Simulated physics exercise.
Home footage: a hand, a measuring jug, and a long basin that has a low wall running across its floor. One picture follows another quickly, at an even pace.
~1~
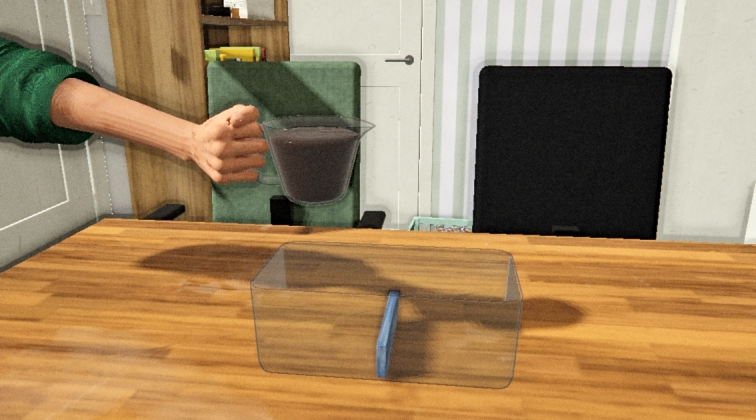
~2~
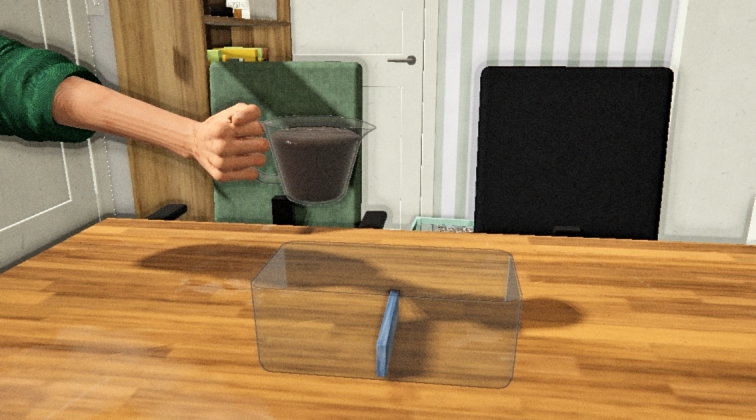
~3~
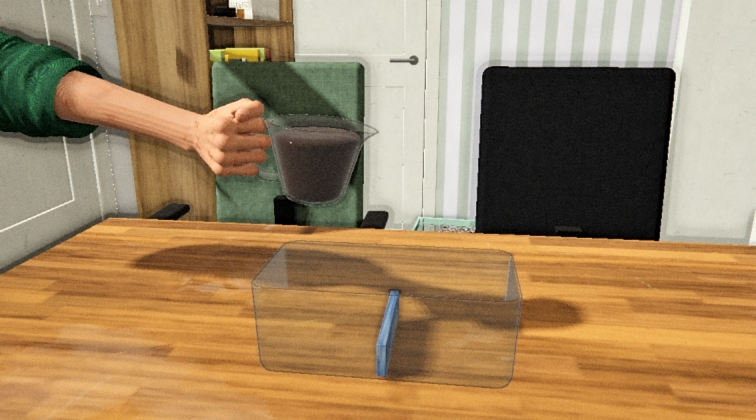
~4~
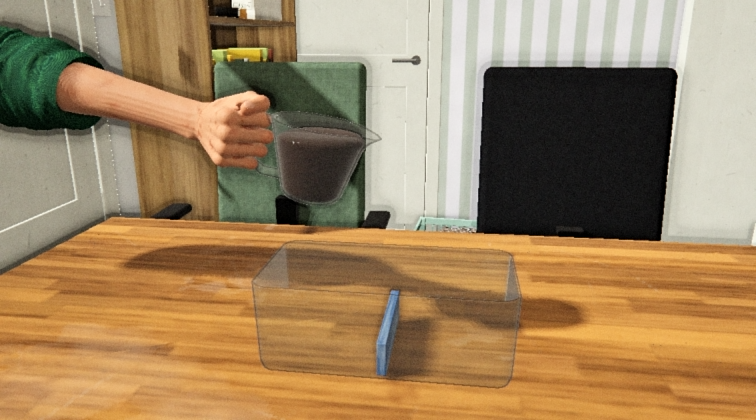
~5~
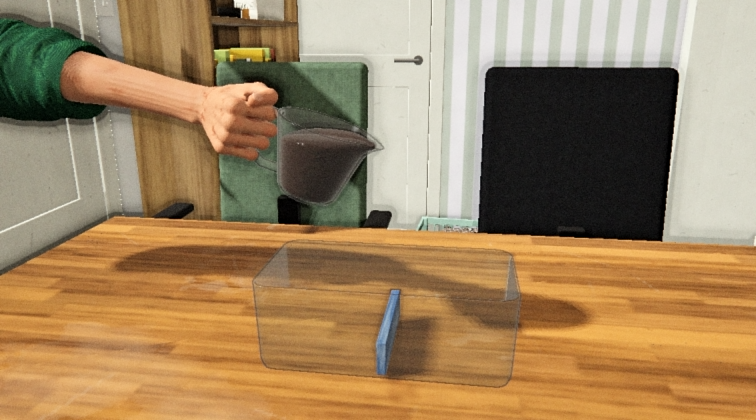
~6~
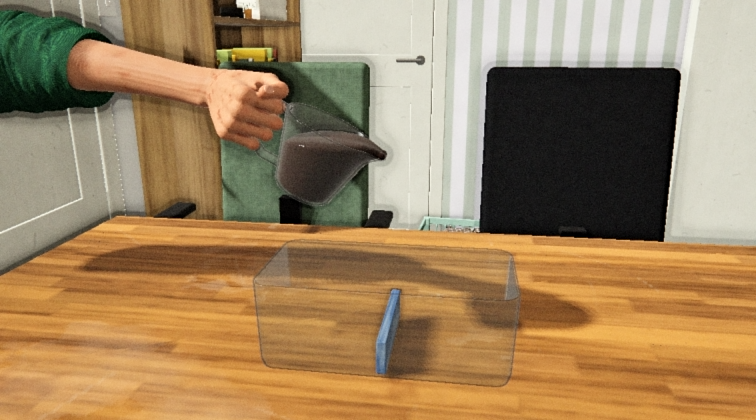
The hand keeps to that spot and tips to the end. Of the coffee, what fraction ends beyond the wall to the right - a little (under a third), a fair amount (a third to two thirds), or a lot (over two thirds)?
A lot, over two thirds.
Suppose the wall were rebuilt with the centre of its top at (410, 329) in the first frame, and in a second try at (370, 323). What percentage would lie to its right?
I'd expect near 65 percent the first time and near 95 percent the next.
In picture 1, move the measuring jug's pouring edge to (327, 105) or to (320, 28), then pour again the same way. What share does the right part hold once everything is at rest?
Estimate, in order: 20 and 40 per cent.
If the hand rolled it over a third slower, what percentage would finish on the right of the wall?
Around 90 in a hundred.
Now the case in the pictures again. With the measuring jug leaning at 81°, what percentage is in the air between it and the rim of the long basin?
Roughly 30 percent.
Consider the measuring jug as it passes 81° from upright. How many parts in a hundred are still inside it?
Around 45 in a hundred has not poured out yet.
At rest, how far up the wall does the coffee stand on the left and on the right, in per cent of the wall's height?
Left 0 per cent, right 40.
A moment on, the measuring jug is tipped on its side and 43 per cent is still to pour, 0 is left of the wall and 29 right of it.
Next, the measuring jug is tipped on its side and 7 per cent is still to pour, 4 is left of the wall and 79 right of it.
Then the measuring jug is tipped on its side and 0 per cent is still to pour, 7 is left of the wall and 90 right of it.
Later the measuring jug is tipped on its side and 0 per cent is still to pour, 8 is left of the wall and 90 right of it.
Finally, 8 per cent lies left of the wall, 90 right of it and 2 outside.
